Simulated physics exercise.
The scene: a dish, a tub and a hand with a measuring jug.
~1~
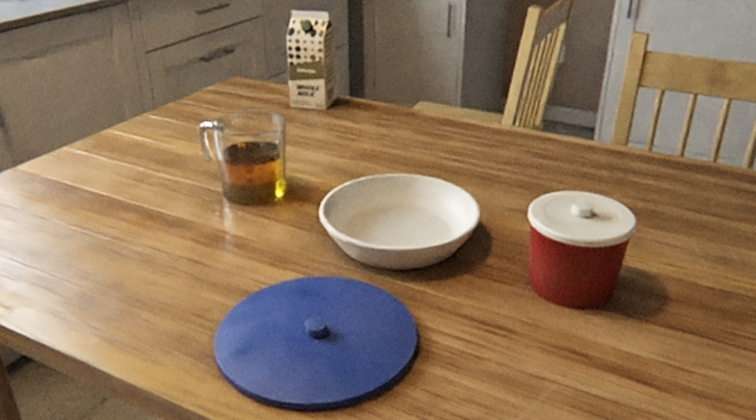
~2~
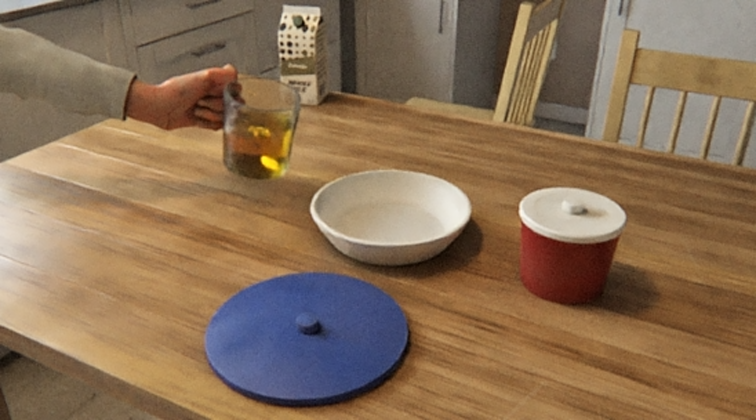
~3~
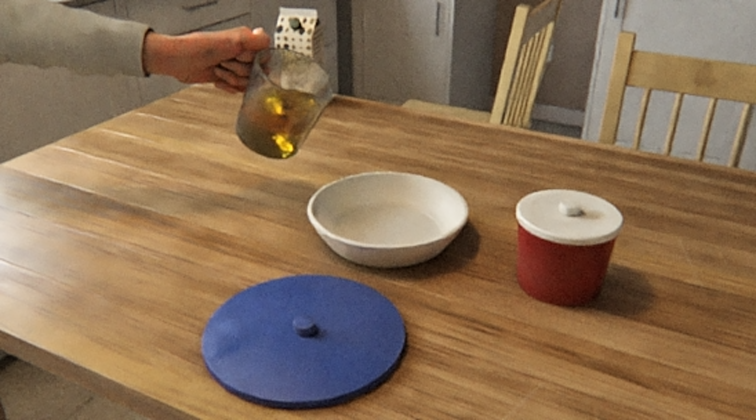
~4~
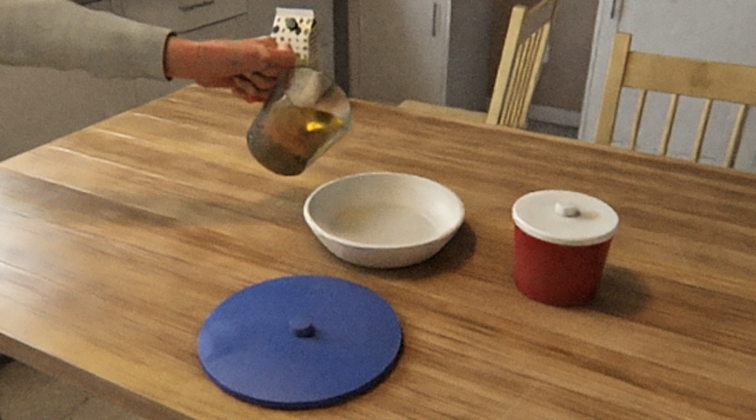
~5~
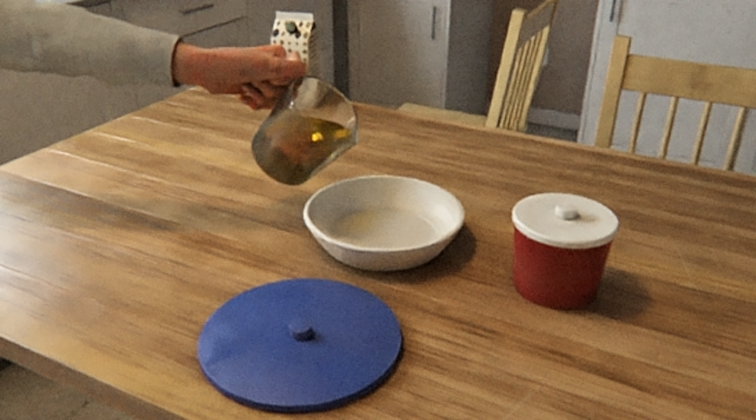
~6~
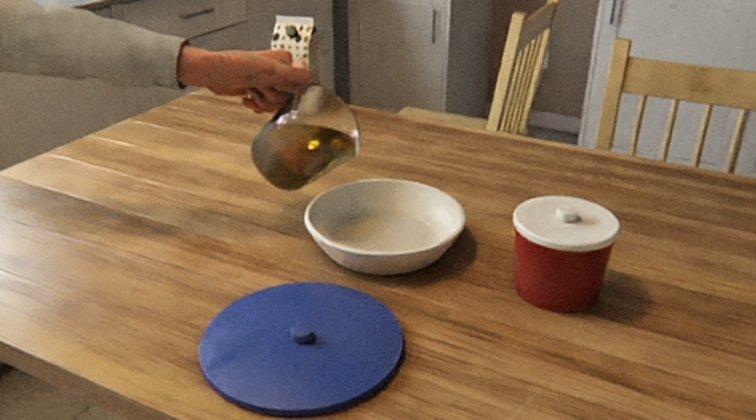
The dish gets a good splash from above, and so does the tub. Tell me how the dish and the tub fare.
Left, the dish catches it; right, the tub gets none inside.
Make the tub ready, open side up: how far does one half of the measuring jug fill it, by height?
Some 30 per cent.
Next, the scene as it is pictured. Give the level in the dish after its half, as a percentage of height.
About 25 per cent.
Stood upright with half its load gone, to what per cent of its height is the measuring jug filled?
Some 25 per cent.
A moment on, the apple juice goes into the dish.
Further on, it hits the lid of the tub and runs off.
When it is over, the dish has its share inside; the tub is empty, in a puddle.
